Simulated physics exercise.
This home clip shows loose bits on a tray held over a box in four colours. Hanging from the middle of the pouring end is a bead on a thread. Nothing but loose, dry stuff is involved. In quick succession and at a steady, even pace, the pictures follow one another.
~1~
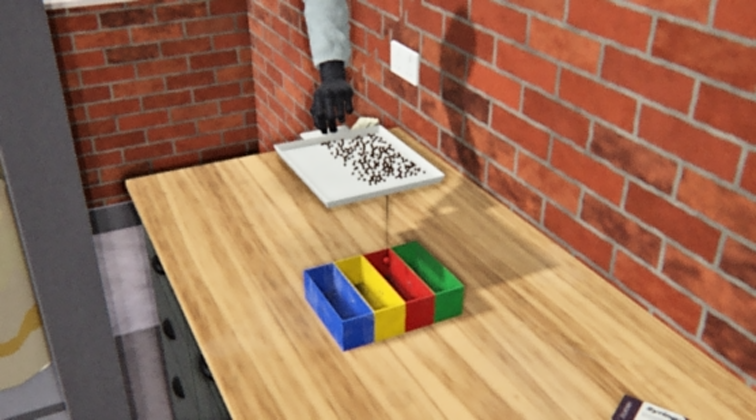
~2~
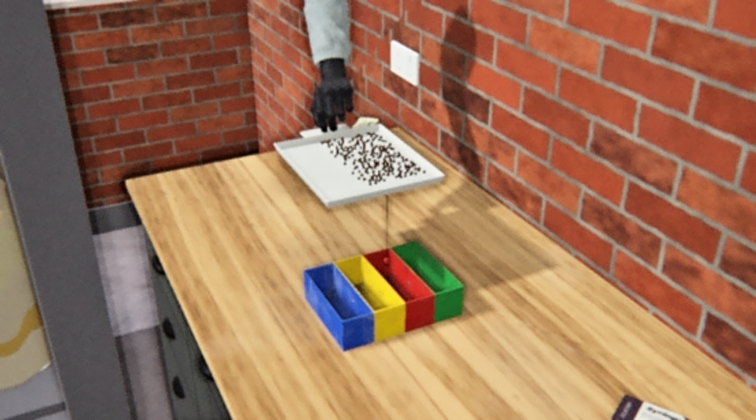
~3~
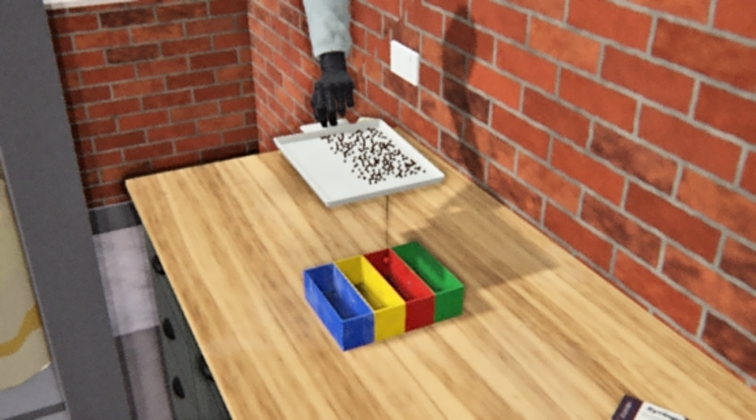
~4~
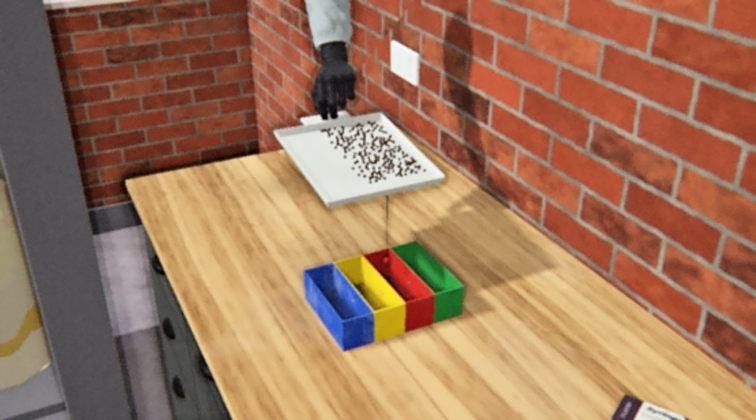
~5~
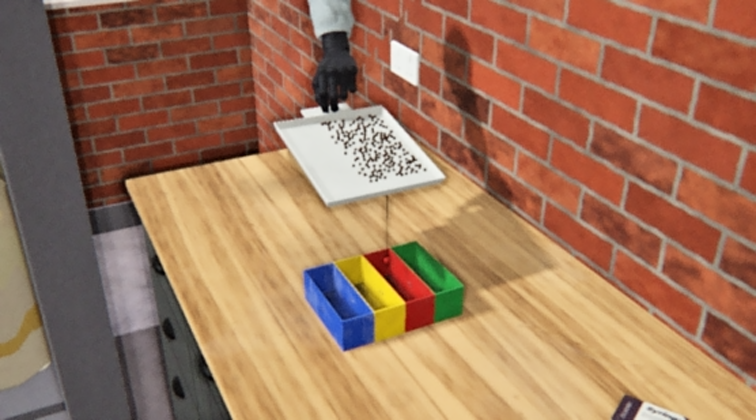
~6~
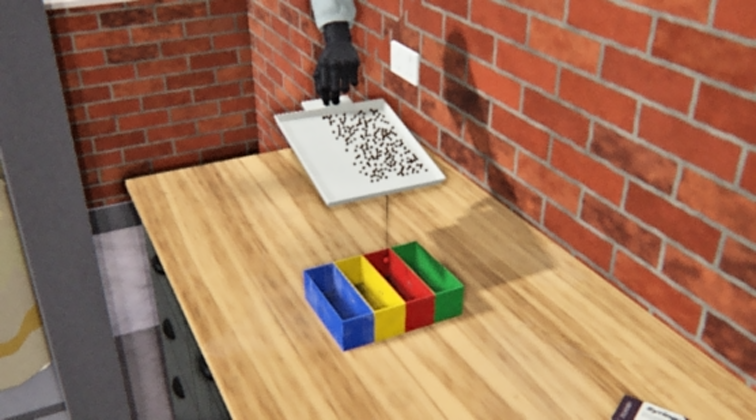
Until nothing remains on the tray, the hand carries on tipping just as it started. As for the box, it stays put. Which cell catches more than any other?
The green cell catches the most.
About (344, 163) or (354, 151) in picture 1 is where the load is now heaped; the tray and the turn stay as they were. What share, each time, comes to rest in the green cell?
In order, about 30 and 40 in a hundred.
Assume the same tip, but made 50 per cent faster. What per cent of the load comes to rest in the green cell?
It would be some 40 in a hundred.
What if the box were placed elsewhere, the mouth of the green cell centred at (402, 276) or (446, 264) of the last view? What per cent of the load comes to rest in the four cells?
You'd get 30 per cent first and 100 per cent second.
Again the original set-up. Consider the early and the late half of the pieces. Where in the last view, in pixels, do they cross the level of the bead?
Points: About (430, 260), then about (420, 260).
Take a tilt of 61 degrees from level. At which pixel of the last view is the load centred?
(414, 184).
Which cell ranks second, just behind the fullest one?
That red cell.
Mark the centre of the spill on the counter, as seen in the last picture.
Near (483, 301).
Just after the last frame, tray tipped steeply; the larger part on the tray; about a tenth in the green cell; just a few in the red cell; about a tenth falling or outside the box.
A moment on, tray tipped past a quarter turn; just a few on the tray; roughly a third in the green cell; roughly a quarter in the red cell; just a few in the yellow cell; just a few in the blue cell; roughly a third falling or outside the box.
Further on, tray tipped past a quarter turn; roughly half in the green cell; roughly a quarter in the red cell; just a few in the yellow cell; just a few in the blue cell; roughly a quarter falling or outside the box.
When it is over, tray tipped past a quarter turn; roughly half in the green cell; roughly a quarter in the red cell; just a few in the yellow cell; just a few in the blue cell; roughly a quarter outside the box.
